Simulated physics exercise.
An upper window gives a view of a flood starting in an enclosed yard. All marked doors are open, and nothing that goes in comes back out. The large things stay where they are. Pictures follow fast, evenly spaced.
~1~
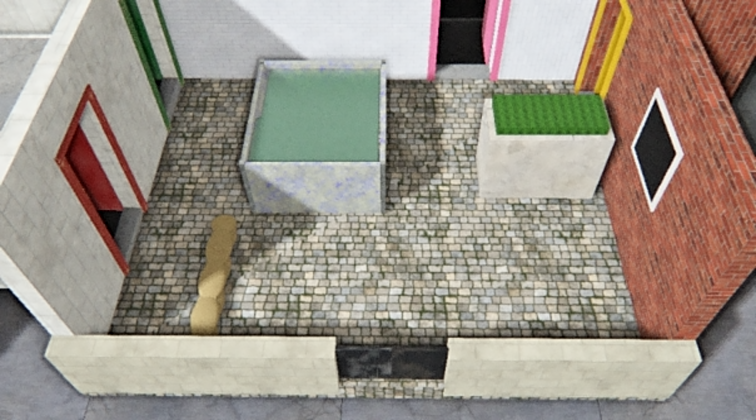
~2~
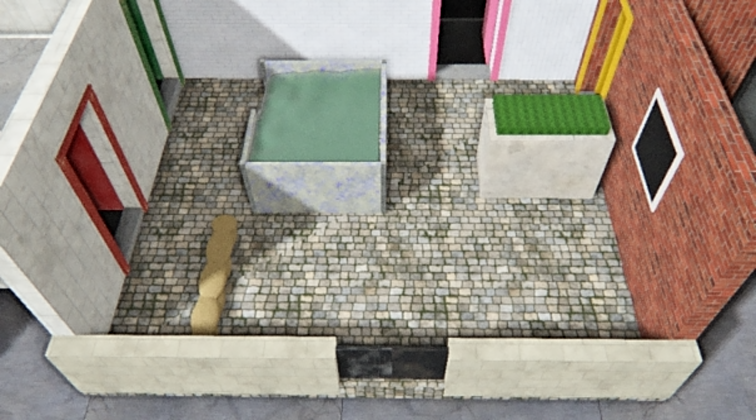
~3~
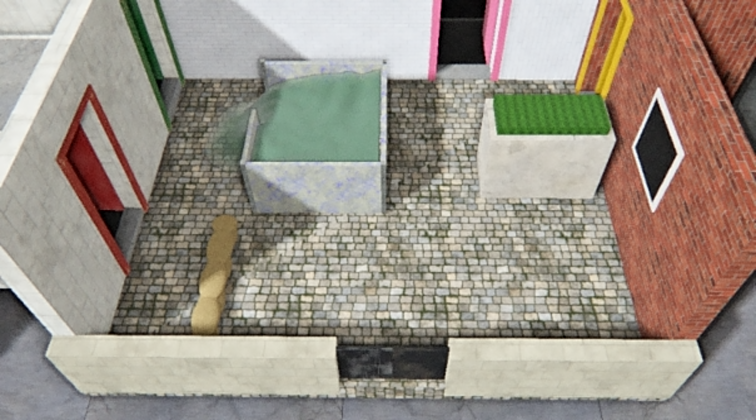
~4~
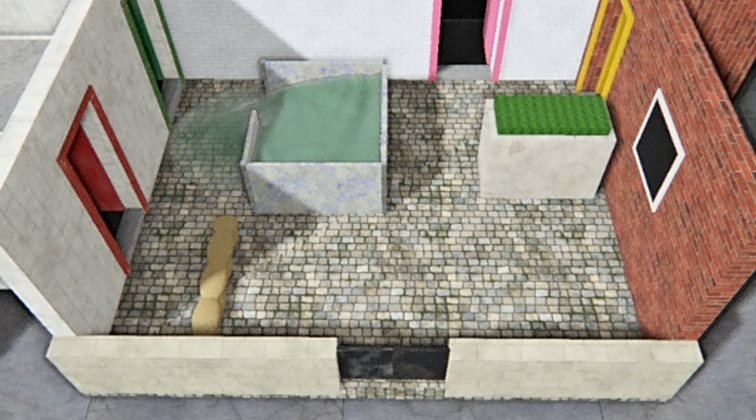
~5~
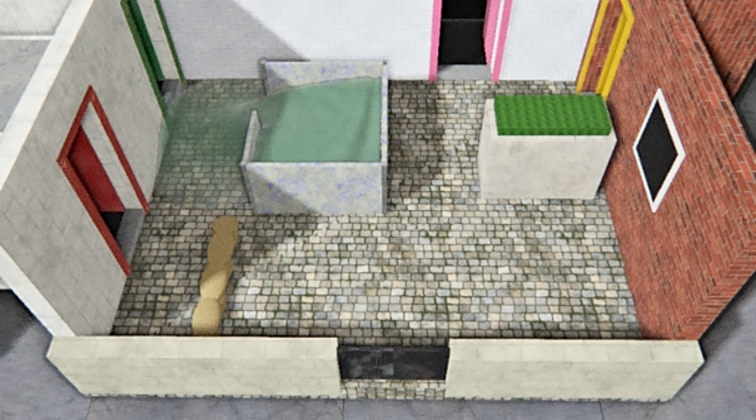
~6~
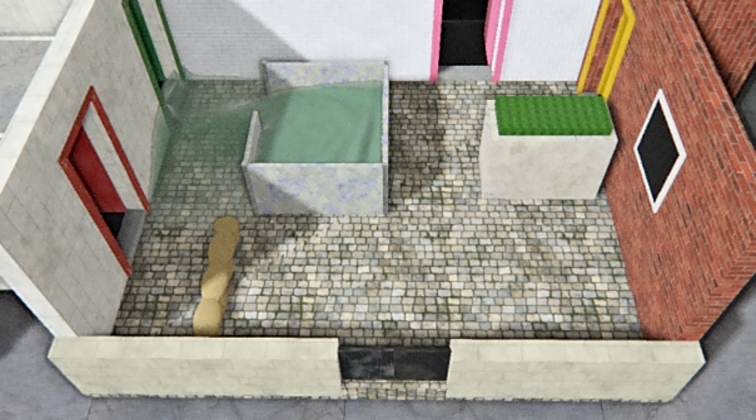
Green water pours from the left side of a stone tank and spreads across the cobbled yard.
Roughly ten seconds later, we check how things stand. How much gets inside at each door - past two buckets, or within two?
In order: Yellow door: Too much gets in there; red door: Too much gets in there; green door: Too much gets in there; pink door: Not too much gets in there.
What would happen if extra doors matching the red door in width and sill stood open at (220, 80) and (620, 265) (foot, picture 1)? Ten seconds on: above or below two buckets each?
Log: Door one beats the mark; door two misses the mark.
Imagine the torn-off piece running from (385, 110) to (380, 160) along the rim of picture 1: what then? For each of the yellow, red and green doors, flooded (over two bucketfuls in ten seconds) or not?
Taking them in turn, the yellow door crosses the line, the red door comes up short, the green door comes up short.
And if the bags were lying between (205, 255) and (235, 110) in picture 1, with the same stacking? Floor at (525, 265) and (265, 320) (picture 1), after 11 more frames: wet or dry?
So the first spot would be left unsoaked, and the other one waterlogged.
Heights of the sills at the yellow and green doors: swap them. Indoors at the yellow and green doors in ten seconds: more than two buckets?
The yellow one falls short, the green one goes past the mark.
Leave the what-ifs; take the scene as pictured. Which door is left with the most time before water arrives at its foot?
I'd go with the yellow-painted one.
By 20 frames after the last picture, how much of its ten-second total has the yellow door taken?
My estimate: Close to 0 per cent.
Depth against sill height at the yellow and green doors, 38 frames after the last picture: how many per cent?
The first comes to about 220 percent, the second to about 80 percent.
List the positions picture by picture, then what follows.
In the first picture, still water in the tank at (318, 114).
In the second picture, the front is at a hidden place, out from the gap at (266, 117).
In the third picture, water pours out at (267, 121) and has run to (209, 148).
In the fourth picture, water pours out at (268, 123) and has run to (171, 146).
In the fifth picture, water pours out at (268, 123) and has run to (183, 92).
In the sixth picture, the front is at (148, 213), out from the gap at (269, 124).
A moment on, water covers 20 % of the floor; the yellow door not reached, the red door wet at the sill, nothing in, the green door far over two buckets in, the pink door not reached.
Next, water covers 30 % of the floor; the yellow door not reached, the red door wet at the sill, nothing in, the green door far over two buckets in, the pink door not reached.
Then, water covers 55 % of the floor; the yellow door not reached, the red door wet at the sill, nothing in, the green door far over two buckets in, the pink door wet at the sill, nothing in.
Later, water covers 80 % of the floor; the yellow door over two buckets in, the red door over two buckets in, the green door far over two buckets in, the pink door wet at the sill, nothing in.
In the end, water covers 90 % of the floor; the yellow door far over two buckets in, the red door far over two buckets in, the green door far over two buckets in, the pink door wet at the sill, nothing in.
